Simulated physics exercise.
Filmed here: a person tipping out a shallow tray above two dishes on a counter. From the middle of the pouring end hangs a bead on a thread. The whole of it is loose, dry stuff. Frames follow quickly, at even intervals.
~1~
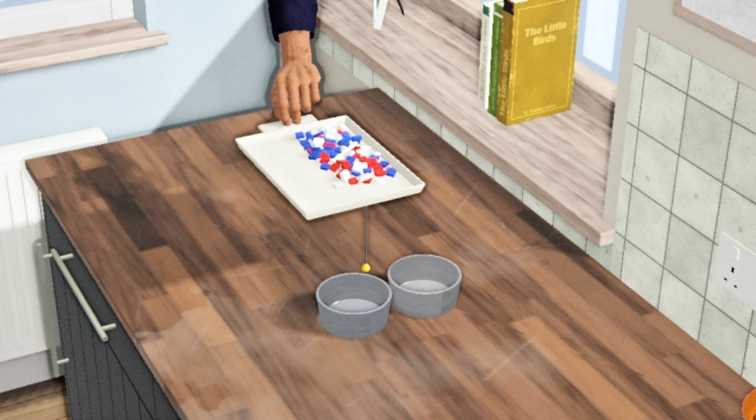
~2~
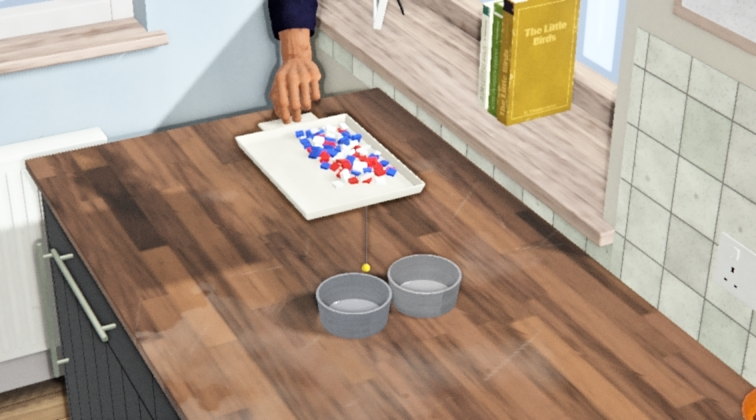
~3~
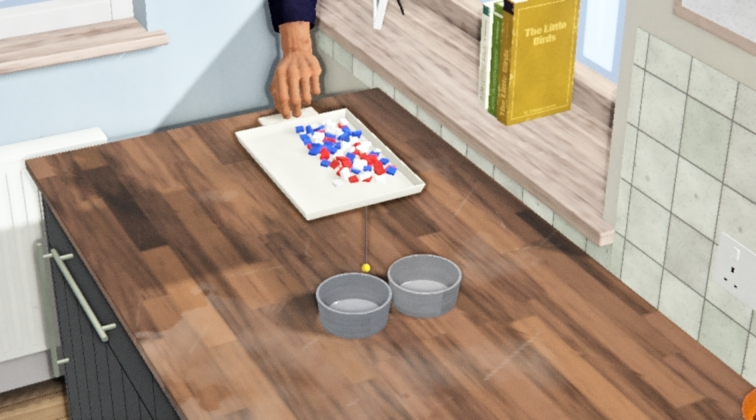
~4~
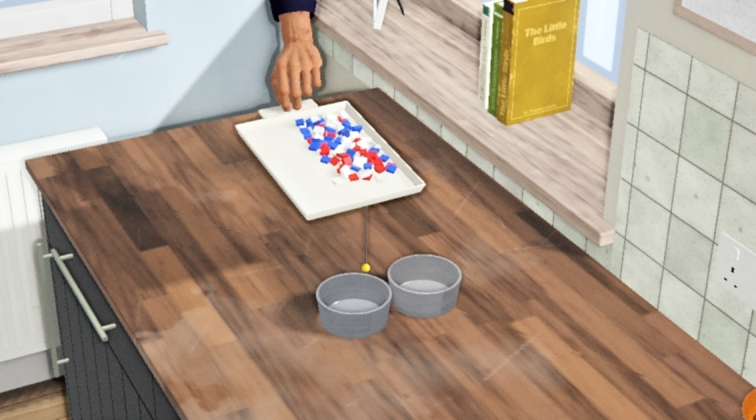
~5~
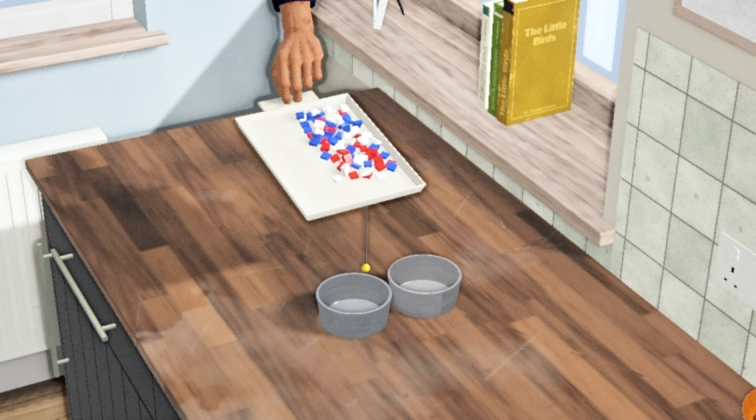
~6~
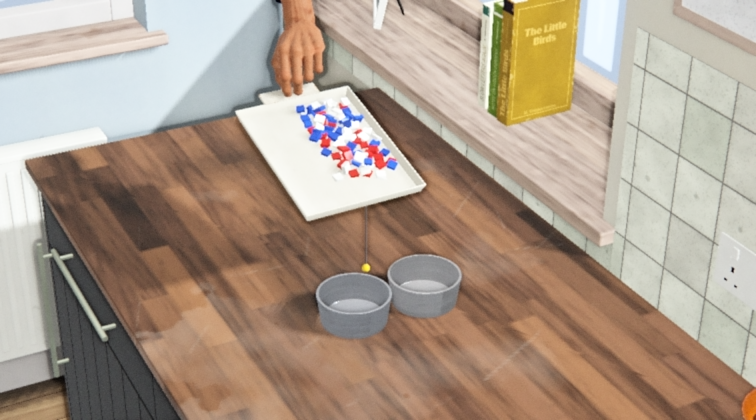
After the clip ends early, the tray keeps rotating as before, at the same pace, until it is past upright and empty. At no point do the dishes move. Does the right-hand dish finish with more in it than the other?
No.
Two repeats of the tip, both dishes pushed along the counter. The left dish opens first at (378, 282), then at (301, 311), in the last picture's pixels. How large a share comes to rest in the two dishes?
You'd get near 60 percent first and near 80 percent next.
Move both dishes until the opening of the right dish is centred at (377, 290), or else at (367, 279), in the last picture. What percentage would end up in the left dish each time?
In the first position around 20 percent, in the second around 10 percent.
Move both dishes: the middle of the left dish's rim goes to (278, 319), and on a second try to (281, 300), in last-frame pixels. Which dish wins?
In order of the tries: The dish on the right side, then the dish on the right side.
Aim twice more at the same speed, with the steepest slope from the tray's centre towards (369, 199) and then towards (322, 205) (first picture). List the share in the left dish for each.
The first try gives close to 30 per cent, the second close to 40 per cent.
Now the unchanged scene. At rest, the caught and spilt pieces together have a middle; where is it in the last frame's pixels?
Last view, resting centre - approx. (369, 317).
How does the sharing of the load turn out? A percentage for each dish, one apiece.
Near 50 in a hundred for the left dish; near 20 for the right dish.
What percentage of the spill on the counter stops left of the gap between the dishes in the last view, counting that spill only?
Near 50 per cent.
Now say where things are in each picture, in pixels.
In the first frame, corners of the pouring end at (308, 211) and (420, 183), level; middle of the load at (342, 157), mosaic tiles; left dish at (371, 322); right dish at (442, 302); bead on its thread at (366, 268).
In the second frame, corners of the pouring end at (308, 211) and (420, 183), level; middle of the load at (342, 156).
In the third frame, corners of the pouring end at (308, 211) and (420, 183), tipped barely, level across its low end; middle of the load at (342, 153).
In the fourth frame, corners of the pouring end at (308, 212) and (421, 183), tipped a little, level across its low end; middle of the load at (343, 149).
In the fifth frame, corners of the pouring end at (308, 212) and (421, 183), tipped a little, level across its low end; middle of the load at (343, 144).
In the sixth frame, corners of the pouring end at (308, 213) and (421, 183), tipped a little, level across its low end; middle of the load at (343, 140); left dish at (371, 322); right dish at (442, 302).
Soon, tray tipped steeply; nearly all on the tray; a stray few in the air.
A while on, tray tipped right over; about half on the tray; about a quarter in the left dish; a small part in the right dish; a small part outside both; a small part in the air.
Towards the end, tray tipped past a quarter turn; about half in the left dish; about a quarter in the right dish; about a quarter outside both.
Finally, tray tipped past a quarter turn; about half in the left dish; about a quarter in the right dish; about a quarter outside both.
